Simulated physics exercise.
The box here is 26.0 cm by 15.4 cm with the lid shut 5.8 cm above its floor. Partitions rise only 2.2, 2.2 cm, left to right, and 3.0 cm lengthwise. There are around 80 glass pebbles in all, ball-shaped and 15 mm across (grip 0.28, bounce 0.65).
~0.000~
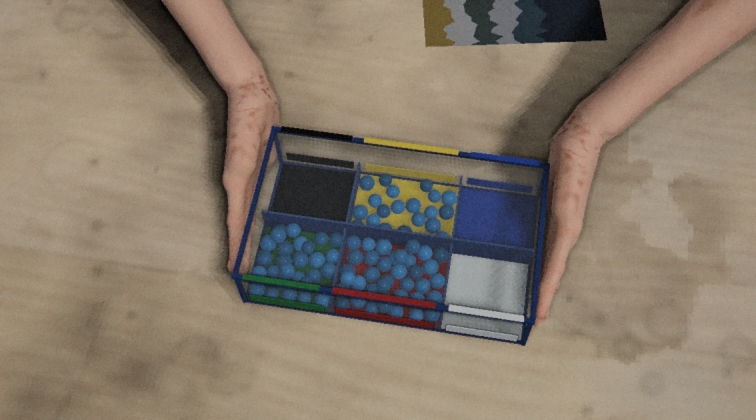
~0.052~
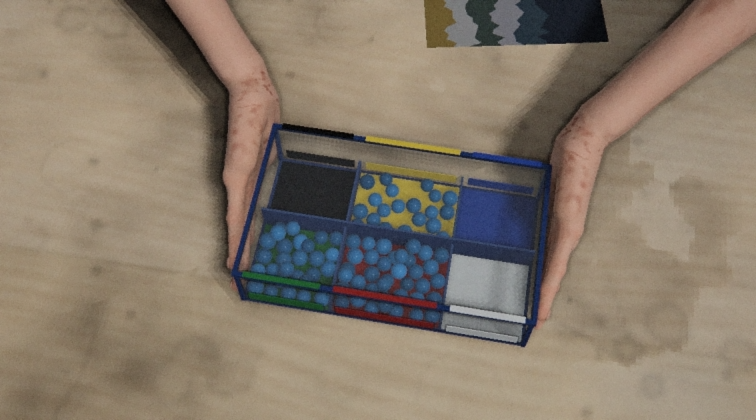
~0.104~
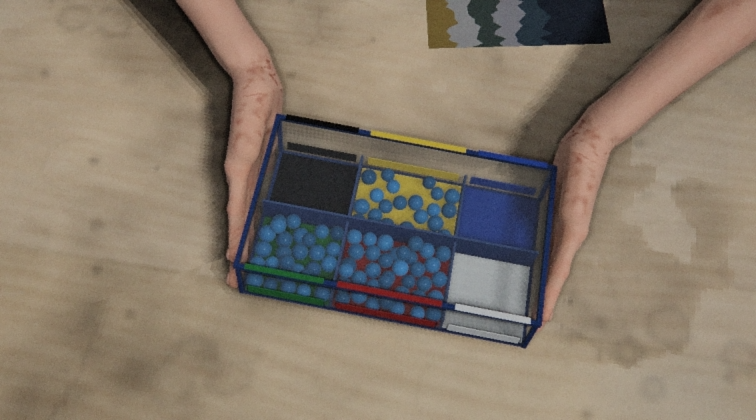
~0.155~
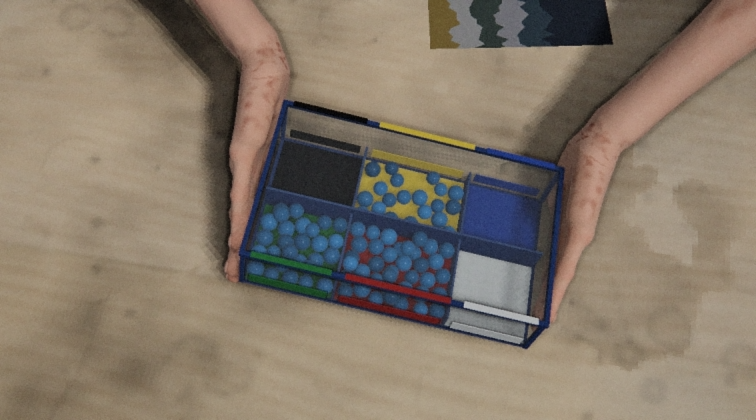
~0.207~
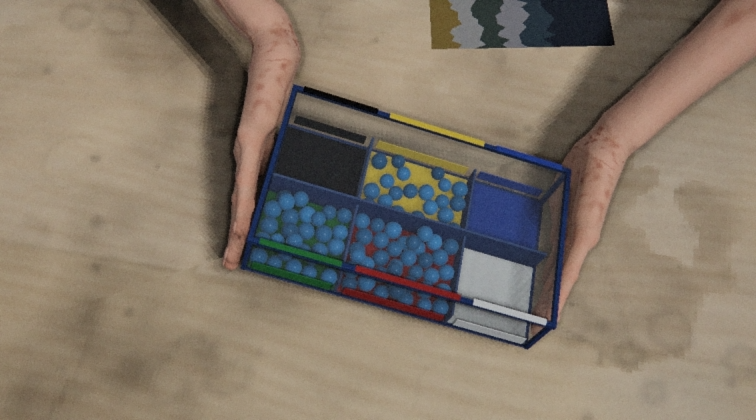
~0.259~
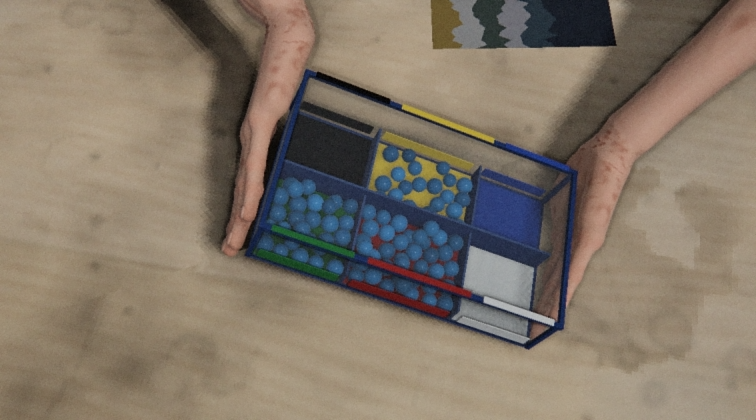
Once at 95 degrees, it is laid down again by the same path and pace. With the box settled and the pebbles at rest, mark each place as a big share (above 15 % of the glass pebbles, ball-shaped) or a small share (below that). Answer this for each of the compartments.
Red: Small share. Blue: Big share. Green: Small share. Yellow: Small share. White: Big share. Black: Small share.
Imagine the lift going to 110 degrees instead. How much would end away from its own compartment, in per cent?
Roughly 100 %.
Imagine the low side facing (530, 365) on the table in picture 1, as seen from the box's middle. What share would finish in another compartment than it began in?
About 90 per cent.
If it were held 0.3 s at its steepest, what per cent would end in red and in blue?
Red 0, blue 45.
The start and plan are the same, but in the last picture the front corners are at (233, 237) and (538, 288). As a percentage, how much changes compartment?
That gives some 65 per cent.
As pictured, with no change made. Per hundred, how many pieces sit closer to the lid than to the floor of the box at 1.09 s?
I'd say around 70 percent of the pieces.
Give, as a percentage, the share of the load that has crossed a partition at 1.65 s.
My estimate is some 95 percent.
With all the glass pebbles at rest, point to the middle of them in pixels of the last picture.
At about (496, 267).
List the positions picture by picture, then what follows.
Box tilt 0 degrees, front corners at (237, 275) and (530, 319); red 45 %, green 30 %, yellow 25 %, in the first frame.
Box tilt 1 degrees, front corners at (237, 272) and (532, 321), in the second frame.
Box tilt 5 degrees, front corners at (239, 264) and (537, 322), lowest corner right back, in the third frame.
Box tilt 10 degrees, front corners at (244, 252) and (544, 323), lowest corner right back, in the fourth frame.
Box tilt 15 degrees, front corners at (253, 238) and (551, 323), lowest corner right back, in the fifth frame.
Box tilt 20 degrees, front corners at (264, 224) and (558, 324), lowest corner right back; red 45 %, green 30 %, yellow 25 %. The box's pace is about 100 degrees a second, in the sixth frame.
After 1.09 s, tilt 95 degrees; red 40 %, blue 5 %, green 20 %, yellow 20 %, white 10 %.
After 1.65 s, tilt 41 degrees; red 5 %, blue 40 %, yellow 5 %, white 50 %.
After 2.26 s, tilt 0 degrees; red 5 %, blue 40 %, yellow 5 %, white 50 %.
At rest (3.0 s), red 5 %, blue 40 %, green 0 %, yellow 5 %, white 50 %, black 0 %.
